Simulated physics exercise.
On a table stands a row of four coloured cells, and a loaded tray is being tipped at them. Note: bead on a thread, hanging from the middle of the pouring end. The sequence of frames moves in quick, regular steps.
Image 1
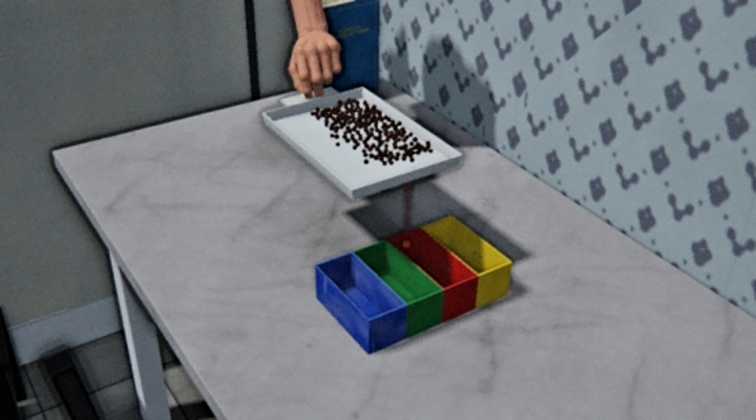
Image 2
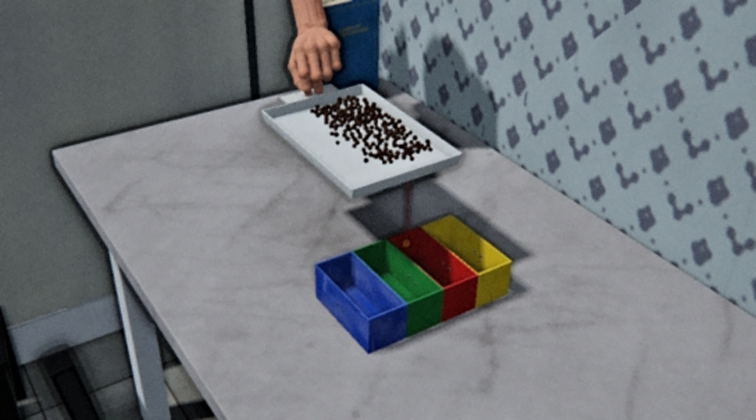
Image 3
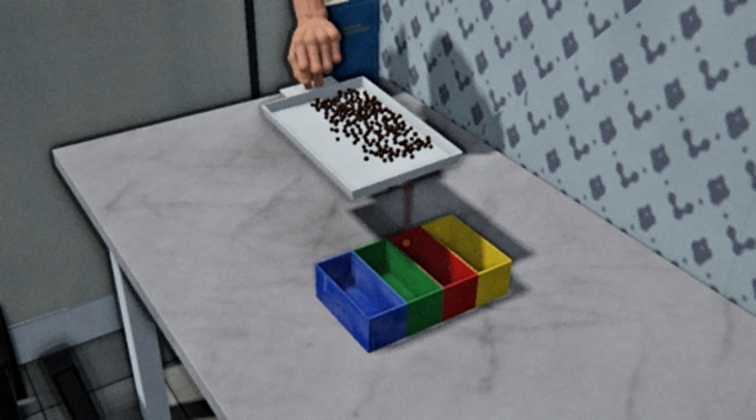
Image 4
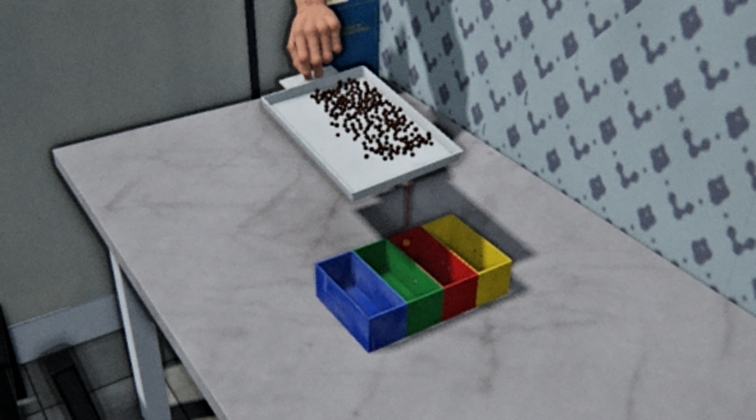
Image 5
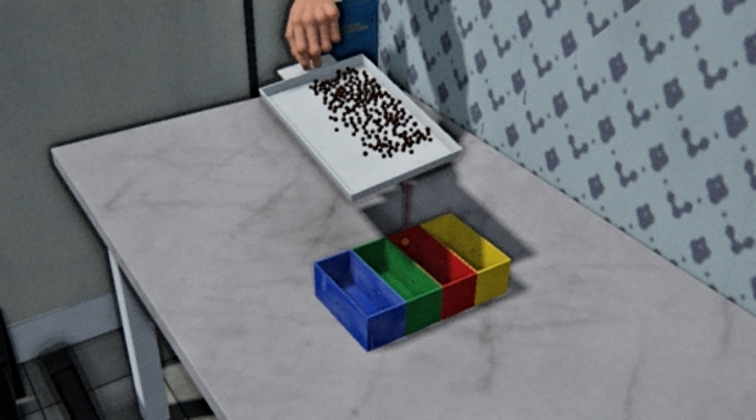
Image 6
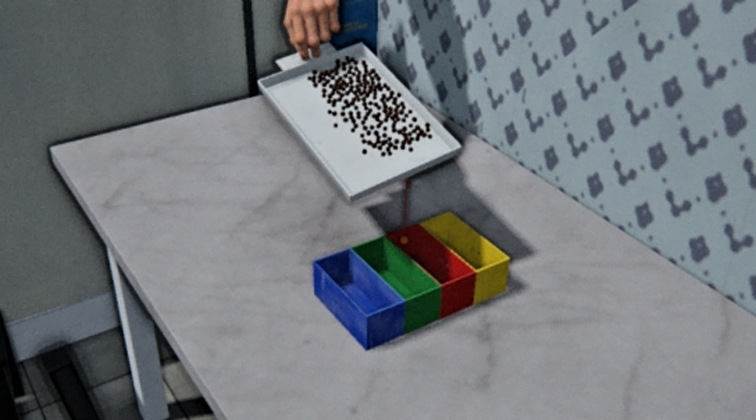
A hand slowly raising the back of a white tray of small dark berries behind blue, green, red and yellow cells.
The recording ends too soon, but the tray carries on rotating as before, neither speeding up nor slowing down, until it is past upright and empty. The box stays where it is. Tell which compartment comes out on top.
It is blue that comes out on top.
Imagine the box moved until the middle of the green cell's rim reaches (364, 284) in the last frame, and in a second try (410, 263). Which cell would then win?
Case 1 - the green cell; case 2 - blue.
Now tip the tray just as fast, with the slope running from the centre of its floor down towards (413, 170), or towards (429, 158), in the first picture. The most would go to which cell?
First try: The yellow cell. Second try: That yellow cell.
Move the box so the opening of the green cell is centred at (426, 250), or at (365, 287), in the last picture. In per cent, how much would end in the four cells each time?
The first yields 20 per cent and the second 100 per cent.
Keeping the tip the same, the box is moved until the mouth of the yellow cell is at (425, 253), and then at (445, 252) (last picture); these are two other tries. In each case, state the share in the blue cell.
First 0 per cent, second 20 per cent.
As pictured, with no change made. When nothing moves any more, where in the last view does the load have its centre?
I'd place the middle at about (361, 308).
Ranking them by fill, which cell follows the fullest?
Second place goes to the green one.
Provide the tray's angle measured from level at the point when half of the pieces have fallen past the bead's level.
It sits at roughly 105°.
Soon, tray tipped steeply; most on the tray; a small part in the blue cell; a stray few in the green cell; a small part falling or outside the box.
A while on, tray tipped right over; about two thirds on the tray; about a quarter in the blue cell; a stray few in the green cell; about a quarter falling or outside the box.
Towards the end, tray tipped past a quarter turn; most in the blue cell; about a quarter in the green cell; a stray few in the red cell; a small part falling or outside the box.
Finally, tray tipped past a quarter turn; most in the blue cell; about a quarter in the green cell; a stray few in the red cell; none in the yellow cell; a small part outside the box.
